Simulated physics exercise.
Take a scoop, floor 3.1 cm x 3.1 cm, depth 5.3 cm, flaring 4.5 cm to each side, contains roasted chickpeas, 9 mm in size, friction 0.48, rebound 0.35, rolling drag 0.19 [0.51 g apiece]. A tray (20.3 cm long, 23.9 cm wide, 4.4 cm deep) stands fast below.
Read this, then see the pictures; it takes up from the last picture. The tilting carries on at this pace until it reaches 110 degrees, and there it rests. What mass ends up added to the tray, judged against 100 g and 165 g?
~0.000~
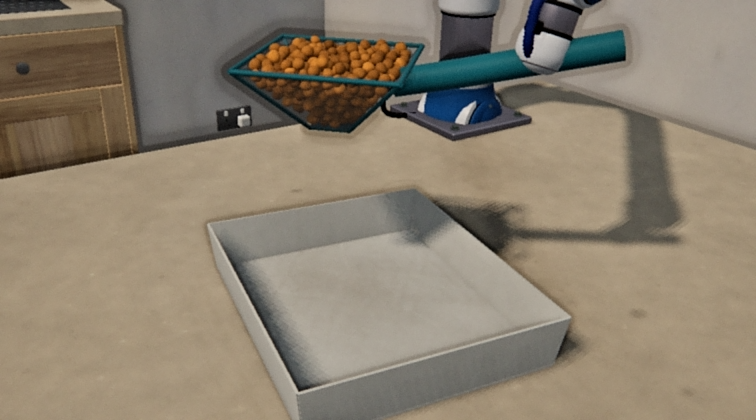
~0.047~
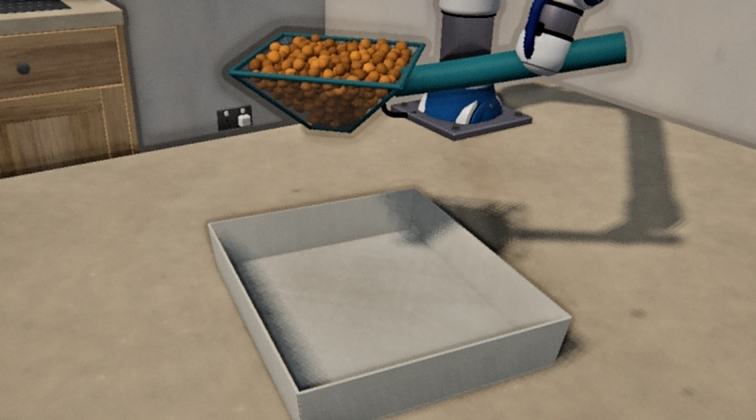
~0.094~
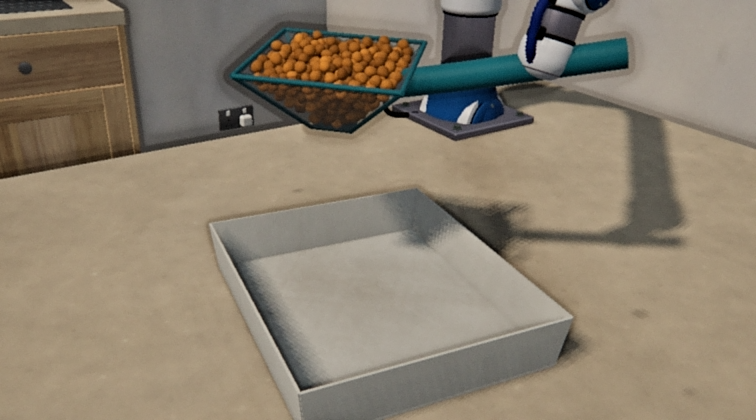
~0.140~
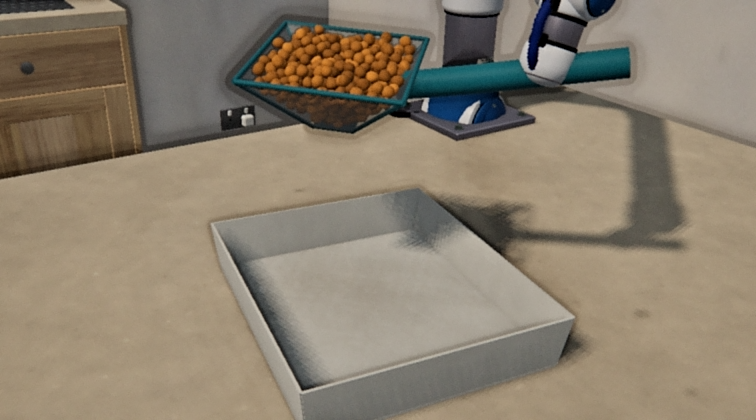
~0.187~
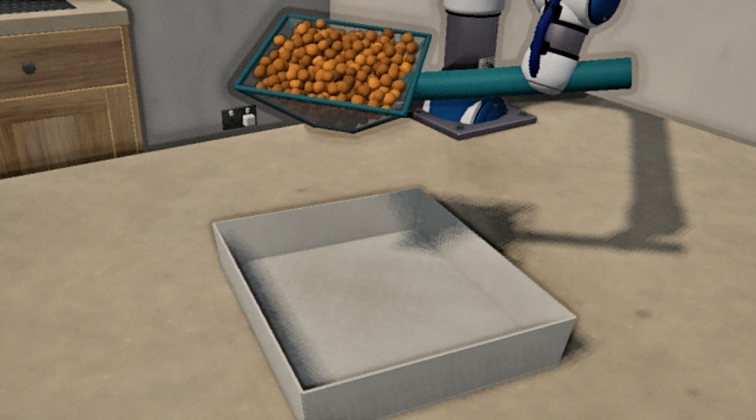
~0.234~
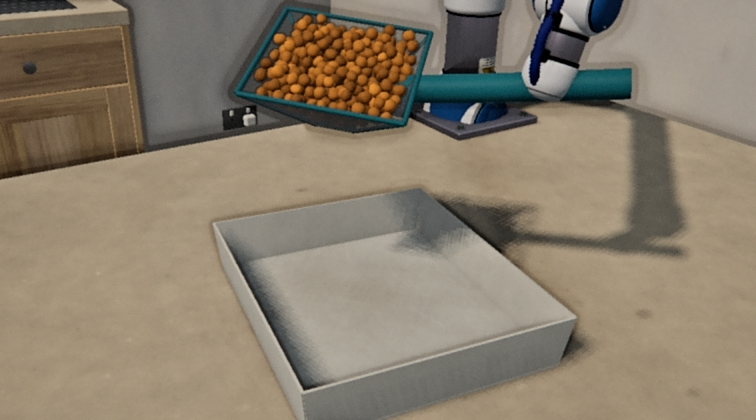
Heavy.
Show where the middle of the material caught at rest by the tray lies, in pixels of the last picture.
Centre: Approx. (365, 339).
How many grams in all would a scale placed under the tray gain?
Estimated mass: Near 220 g.
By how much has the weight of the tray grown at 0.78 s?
Near 70 g.
After 0.53 s, tilt 54 degrees; 0 g in the tray, scoop holds 100 %.
After 0.78 s, tilt 83 degrees; 65 g in the tray, scoop holds 35 %.
After 1.01 s, tilt 108 degrees; 217 g in the tray, scoop holds 0 %.
After 1.23 s, tilt 110 degrees; 217 g in the tray, scoop holds 0 %.
By 1.5 s all is still; 217 g in the tray, scoop holds 0 %.
